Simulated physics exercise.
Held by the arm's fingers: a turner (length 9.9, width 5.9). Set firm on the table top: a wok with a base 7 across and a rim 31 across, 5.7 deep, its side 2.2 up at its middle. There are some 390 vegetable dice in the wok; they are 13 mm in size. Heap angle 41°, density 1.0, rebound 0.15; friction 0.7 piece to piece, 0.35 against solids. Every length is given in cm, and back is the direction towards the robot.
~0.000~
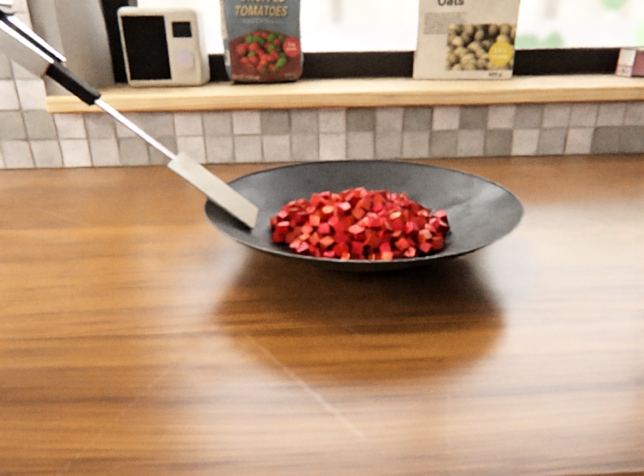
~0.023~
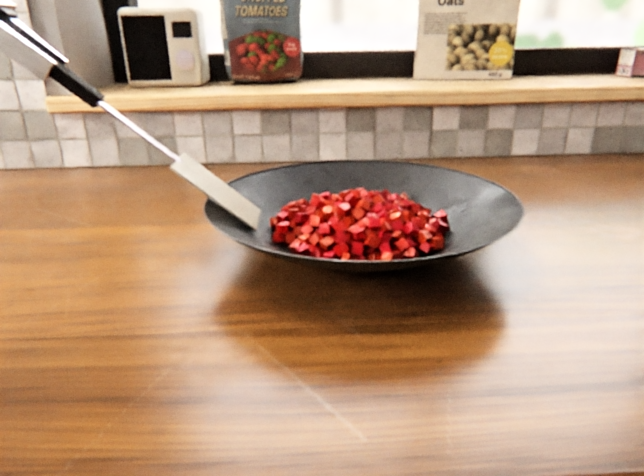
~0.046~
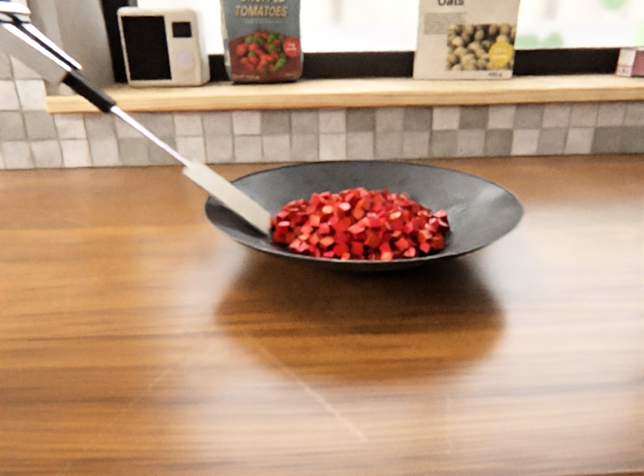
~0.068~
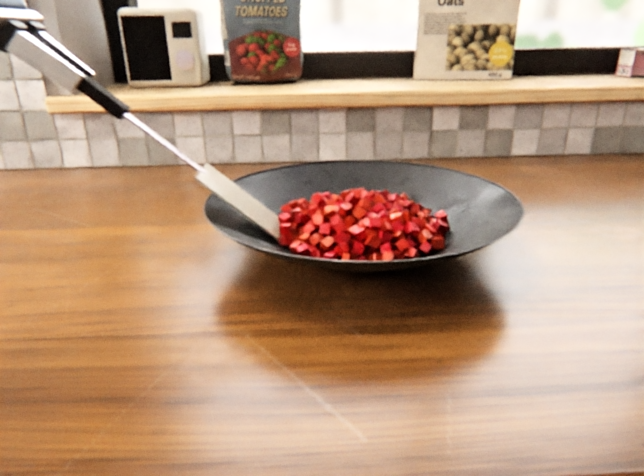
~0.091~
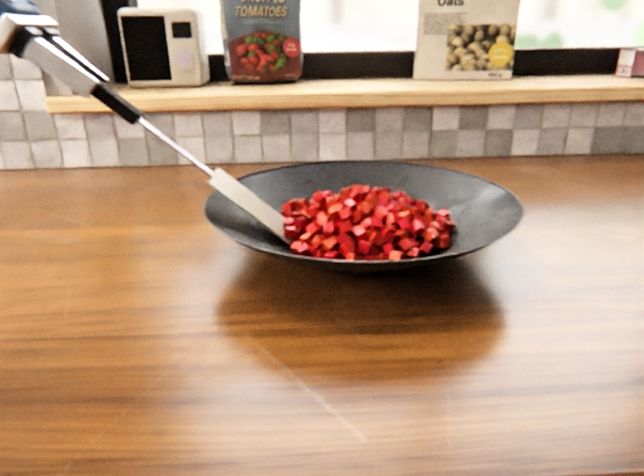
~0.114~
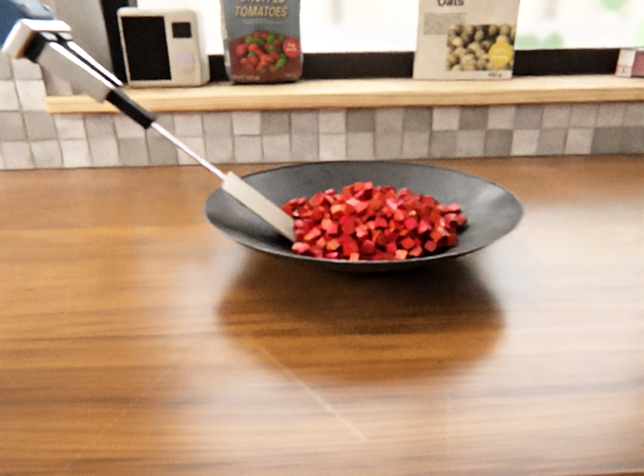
A robot arm slides a turner into red vegetable dice, pushing them slightly right in a wok.
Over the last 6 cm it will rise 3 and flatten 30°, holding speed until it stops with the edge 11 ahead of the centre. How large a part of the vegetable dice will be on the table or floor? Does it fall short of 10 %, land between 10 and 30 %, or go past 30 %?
It lands between 10 and 30 %.
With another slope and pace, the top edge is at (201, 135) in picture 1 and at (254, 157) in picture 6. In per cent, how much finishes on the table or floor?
25 per cent.
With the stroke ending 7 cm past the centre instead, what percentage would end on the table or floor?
In that case around 5 per cent.
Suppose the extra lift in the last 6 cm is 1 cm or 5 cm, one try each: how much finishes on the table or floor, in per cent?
It comes to around 25 per cent on the first try and around 20 per cent on the second.
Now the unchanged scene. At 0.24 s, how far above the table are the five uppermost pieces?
Height: Approx. 6 cm.
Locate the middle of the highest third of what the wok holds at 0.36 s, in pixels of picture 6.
I'd put it somewhere near (465, 190).
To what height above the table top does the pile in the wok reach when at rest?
8.5 cm.
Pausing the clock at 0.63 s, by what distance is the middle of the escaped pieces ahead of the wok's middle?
That distance is around 20 cm.
After 0.24 s, sloping 41°, highest piece 7 above the table; 391 in the wok.
After 0.36 s, sloping 32°, highest piece 8 above the table; 382 in the wok, 9 on the blade or in flight.
After 0.63 s, sloping 11°, highest piece 8 above the table; 316 in the wok, 71 on the table or floor, 4 on the blade or in flight.
After 1.68 s, sloping 11°, highest piece 8 above the table; 316 in the wok, 75 on the table or floor.
At rest, 316 in the wok, 75 on the table or floor. That is 19 % on the table or floor.
